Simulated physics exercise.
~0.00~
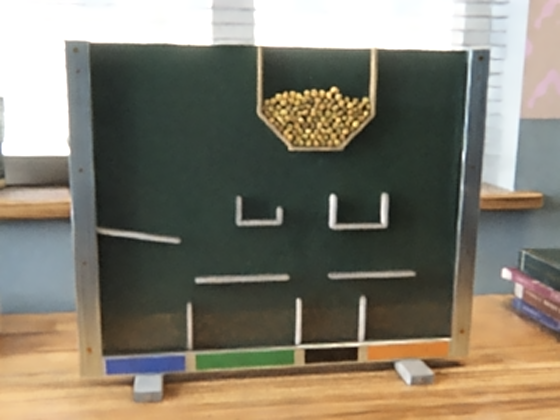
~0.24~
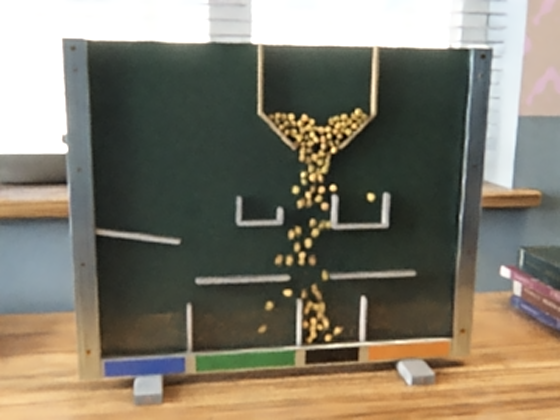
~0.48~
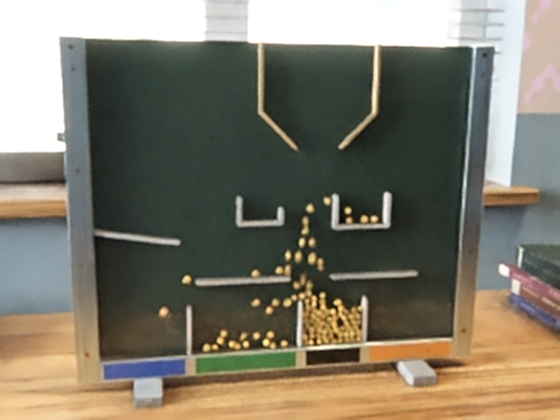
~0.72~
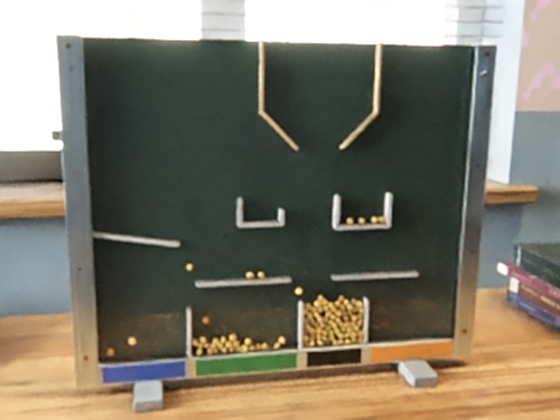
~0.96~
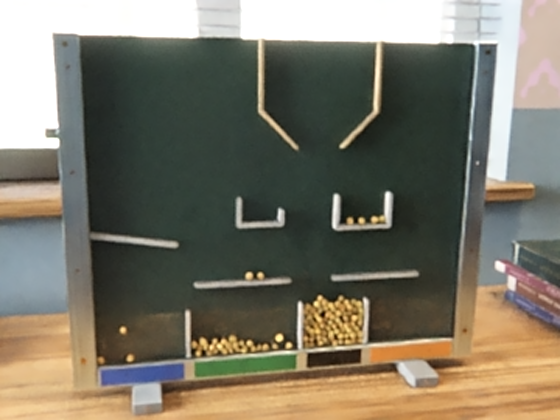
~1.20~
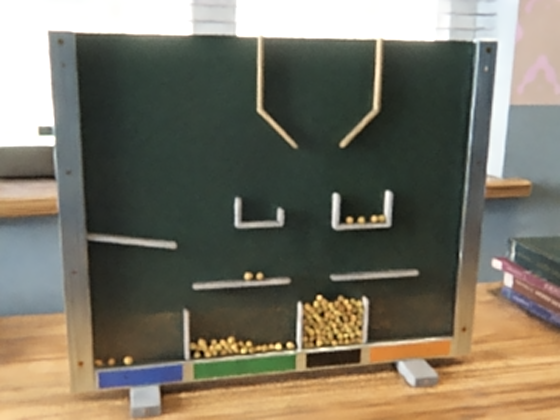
Golden beads pouring from a hopper past fixed ledges, settling mostly in the black bin, with fewer in green and blue.
